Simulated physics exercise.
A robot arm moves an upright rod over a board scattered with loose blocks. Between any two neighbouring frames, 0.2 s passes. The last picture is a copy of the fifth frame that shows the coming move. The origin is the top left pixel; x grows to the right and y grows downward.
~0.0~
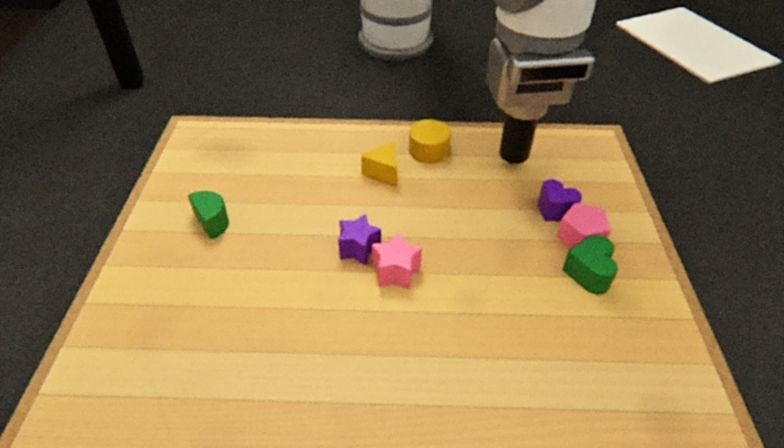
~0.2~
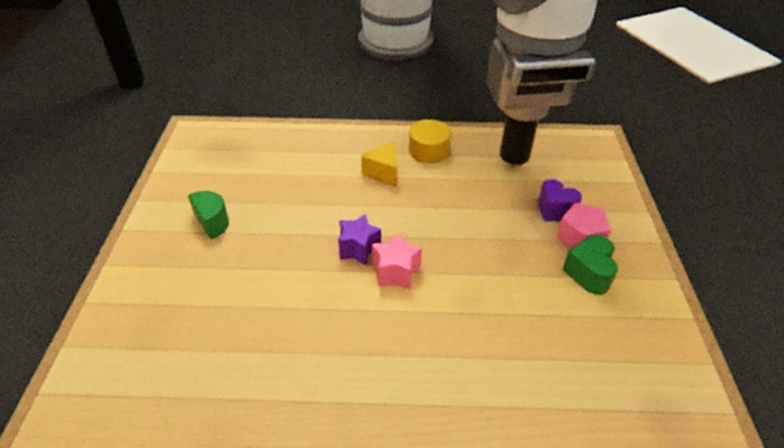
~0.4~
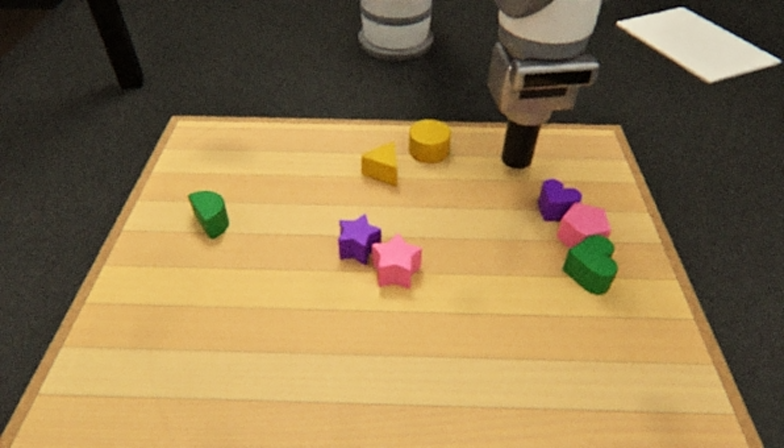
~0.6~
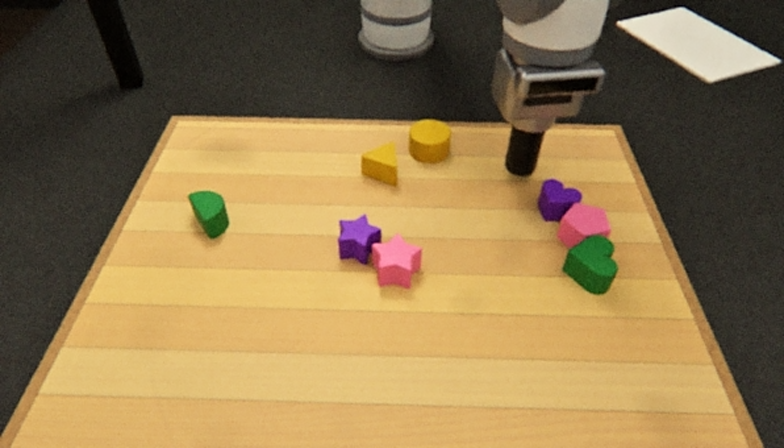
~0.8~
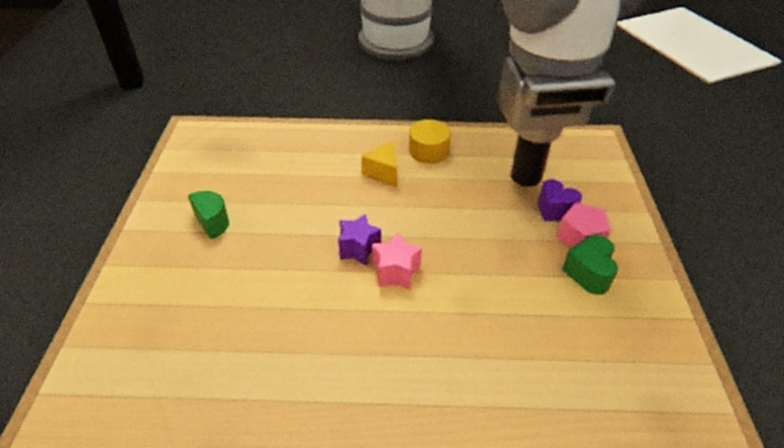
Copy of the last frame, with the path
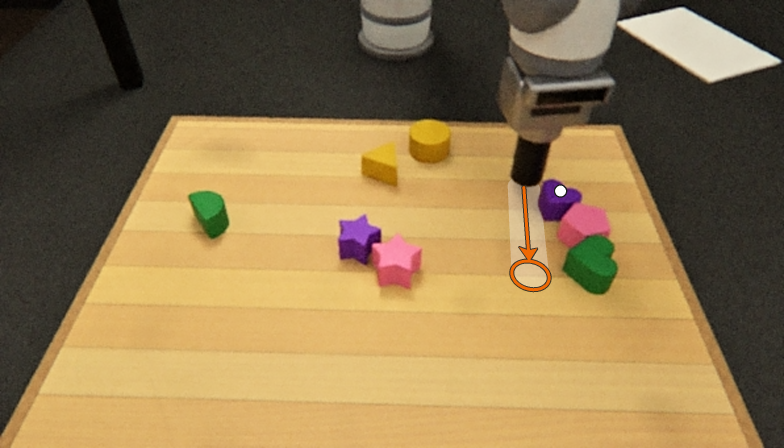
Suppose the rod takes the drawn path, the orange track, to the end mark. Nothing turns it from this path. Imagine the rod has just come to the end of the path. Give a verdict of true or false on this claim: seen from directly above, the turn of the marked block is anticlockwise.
Answer: True.
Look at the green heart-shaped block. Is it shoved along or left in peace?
Well, the green heart-shaped block holds its place.
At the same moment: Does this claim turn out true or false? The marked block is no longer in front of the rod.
The statement is true.
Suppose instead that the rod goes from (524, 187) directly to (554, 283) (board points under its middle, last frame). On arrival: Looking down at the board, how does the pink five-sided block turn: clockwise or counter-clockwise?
It swings round clockwise.
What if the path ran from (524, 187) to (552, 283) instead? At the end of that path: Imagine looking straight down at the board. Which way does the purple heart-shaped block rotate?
The block turns counter-clockwise.
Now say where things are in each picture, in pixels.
In the first picture, rod's lower end (514, 154); purple heart-shaped block (561, 191); pink five-sided block (588, 218); green heart-shaped block (597, 253).
In the second picture, rod (515, 156); blocks still.
In the third picture, rod (517, 160); blocks still.
In the fourth picture, rod (520, 167); blocks still.
In the fifth picture, rod (526, 177); purple heart-shaped block (561, 191); pink five-sided block (588, 218); green heart-shaped block (597, 253).
Drawn move, from (524, 187) to (530, 275); the dot is on the purple heart-shaped block.
What follows on the original path. One third of the way, rod (528, 204); purple heart-shaped block (569, 197), turned 35° anticlockwise; pink five-sided block (594, 220), turned 15° clockwise.
Two thirds of the way, rod (531, 233); purple heart-shaped block (569, 197), turned 35° anticlockwise; pink five-sided block (594, 220), turned 15° clockwise.
At the end, rod (533, 264); purple heart-shaped block (569, 197), turned 35° anticlockwise; pink five-sided block (594, 220), turned 15° clockwise; green heart-shaped block still.
